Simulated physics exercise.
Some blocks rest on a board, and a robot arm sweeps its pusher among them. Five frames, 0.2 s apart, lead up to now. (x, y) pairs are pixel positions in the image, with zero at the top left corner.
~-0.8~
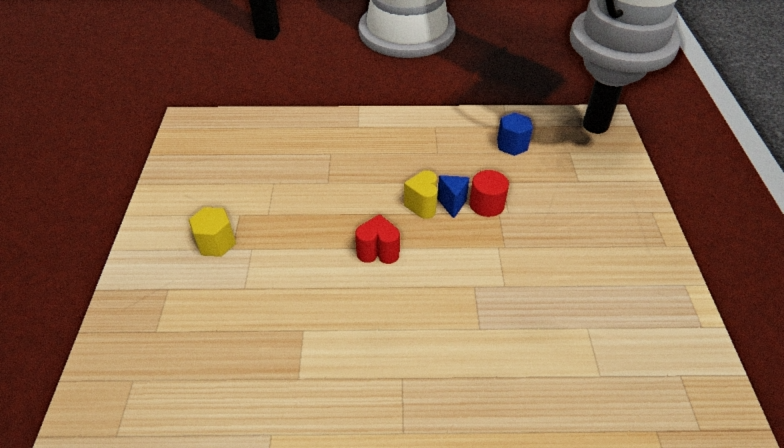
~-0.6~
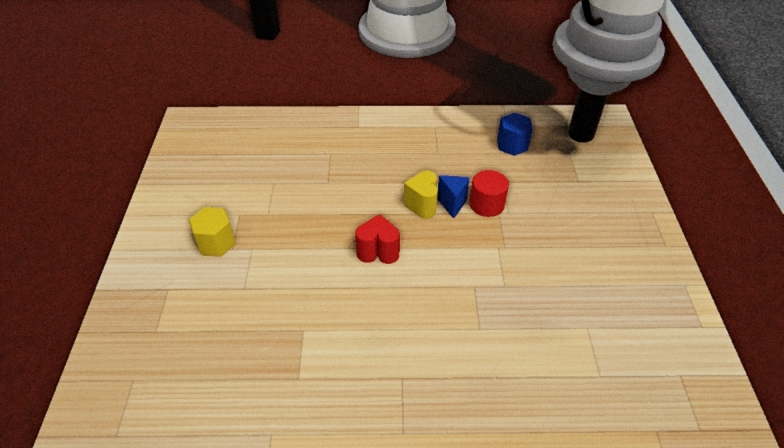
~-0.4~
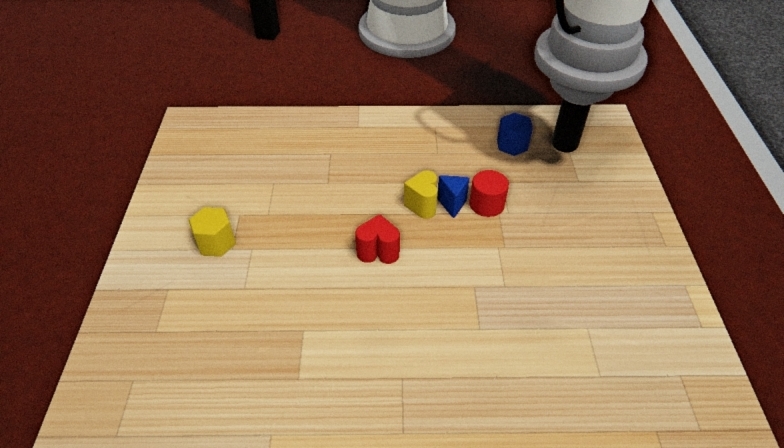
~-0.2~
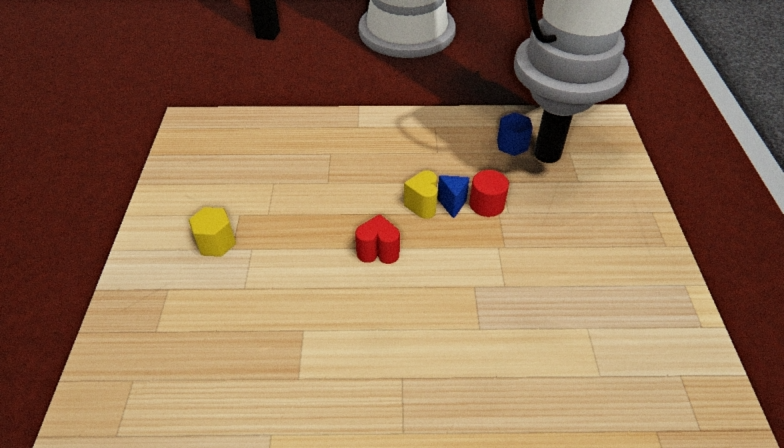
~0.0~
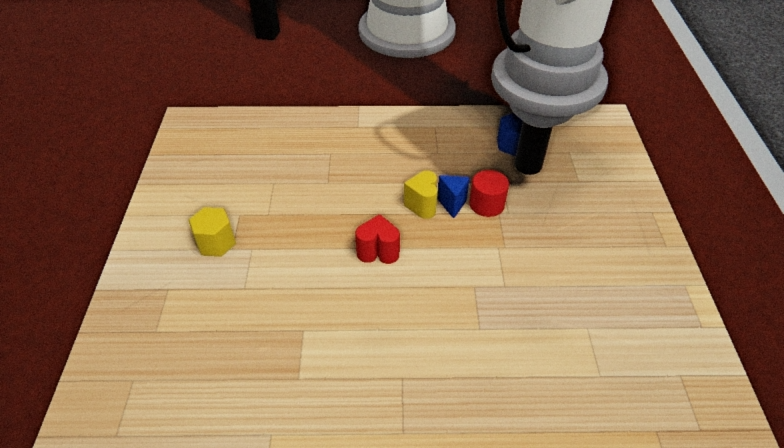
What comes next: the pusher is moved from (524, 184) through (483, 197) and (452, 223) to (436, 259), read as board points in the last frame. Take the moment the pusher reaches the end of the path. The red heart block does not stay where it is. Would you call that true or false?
It is false.
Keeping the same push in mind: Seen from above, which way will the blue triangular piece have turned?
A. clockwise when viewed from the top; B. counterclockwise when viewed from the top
The answer is A.
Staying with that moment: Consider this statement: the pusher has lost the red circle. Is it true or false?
It is false.
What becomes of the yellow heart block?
It's moved.
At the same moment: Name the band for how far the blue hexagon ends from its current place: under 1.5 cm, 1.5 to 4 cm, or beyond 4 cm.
Overall it shifts less than 1.5 cm.
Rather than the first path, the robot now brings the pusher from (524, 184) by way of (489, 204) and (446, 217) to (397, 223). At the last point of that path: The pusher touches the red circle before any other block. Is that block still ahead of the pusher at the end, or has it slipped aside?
The red circle is left behind or beside.
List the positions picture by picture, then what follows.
In the first frame, tip of the pusher (595, 127), middles of tops, red heart block (378, 229), yellow heart block (424, 183), blue triangular piece (455, 182), red circle (491, 181), blue hexagon (517, 122).
In the second frame, pusher (580, 136), nothing pushed.
In the third frame, pusher (565, 145), nothing pushed.
In the fourth frame, pusher (547, 156), nothing pushed.
In the fifth frame, pusher (528, 167), red heart block (378, 229), yellow heart block (424, 183), blue triangular piece (455, 182), red circle (491, 181), blue hexagon (517, 122).
What follows on the original path. One third of the way, pusher (485, 181); blue triangular piece (449, 182); red circle (474, 195).
Two thirds of the way, pusher (454, 207); yellow heart block (403, 184), turned 25° clockwise; blue triangular piece (423, 194), turned 55° clockwise; red circle (455, 226).
At the end, pusher (437, 243); red heart block unmoved; yellow heart block (402, 184), turned 30° clockwise; blue triangular piece (421, 199), turned 90° clockwise; red circle (455, 262); blue hexagon unmoved.
